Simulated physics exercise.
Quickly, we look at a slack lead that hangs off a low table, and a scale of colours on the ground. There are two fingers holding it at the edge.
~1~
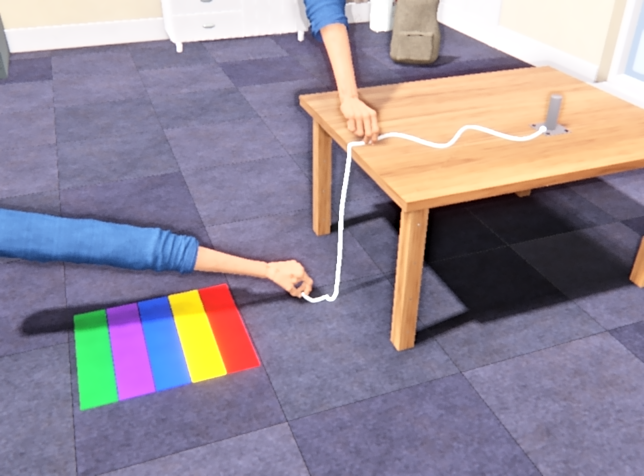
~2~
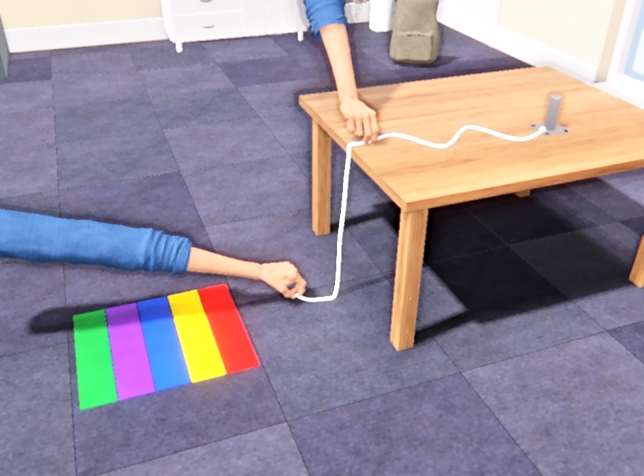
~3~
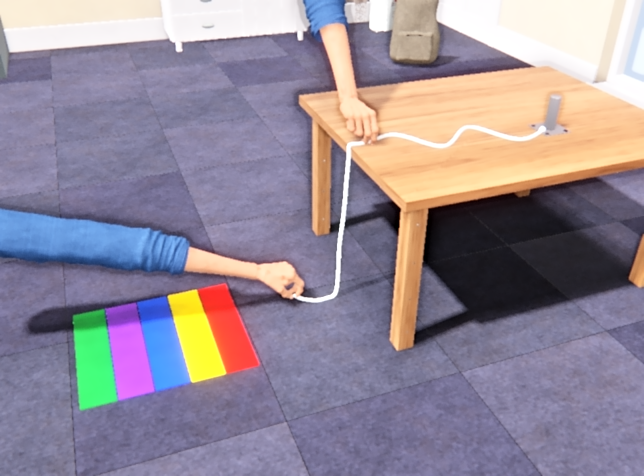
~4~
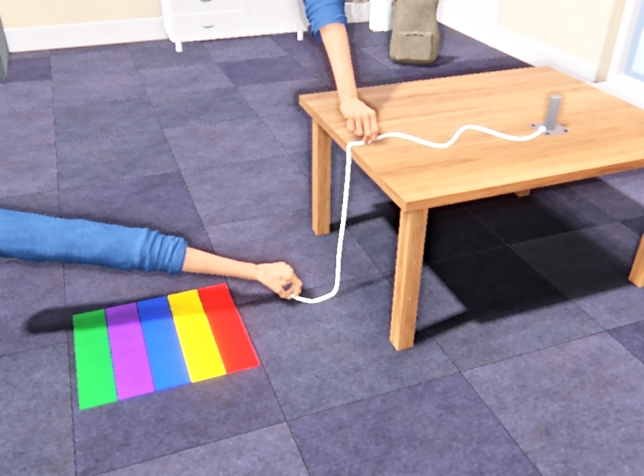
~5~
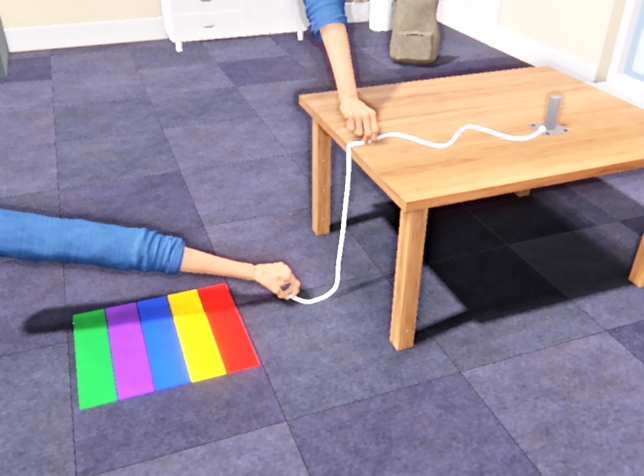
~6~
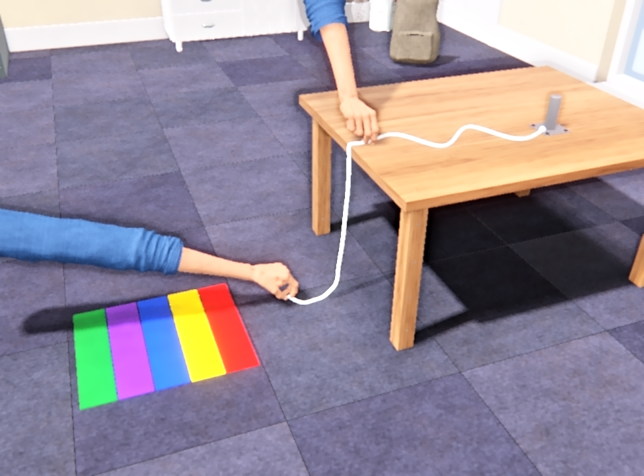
One hand pinned a white cord at the edge of a wooden table while another, low over the floor near a strip of coloured bands, drew the cord's end slightly left, then barely moved.
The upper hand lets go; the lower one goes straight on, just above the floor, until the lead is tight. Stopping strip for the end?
Purple.
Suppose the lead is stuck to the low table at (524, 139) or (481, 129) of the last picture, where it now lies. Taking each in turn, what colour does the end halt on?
Result, first place: Purple; second place: Blue.
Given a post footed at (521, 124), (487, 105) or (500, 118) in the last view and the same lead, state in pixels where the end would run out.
Try by try: (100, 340), (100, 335) and (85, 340).
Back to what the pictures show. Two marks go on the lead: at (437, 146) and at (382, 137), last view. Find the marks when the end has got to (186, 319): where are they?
Well, the first one sits at (391, 144), and the second one sits at (347, 171).
Soon after, end near (186, 319); over yellow.
After that, end near (147, 327); over blue.
At the stop, end near (124, 332); over purple. The end stops over the purple strip.
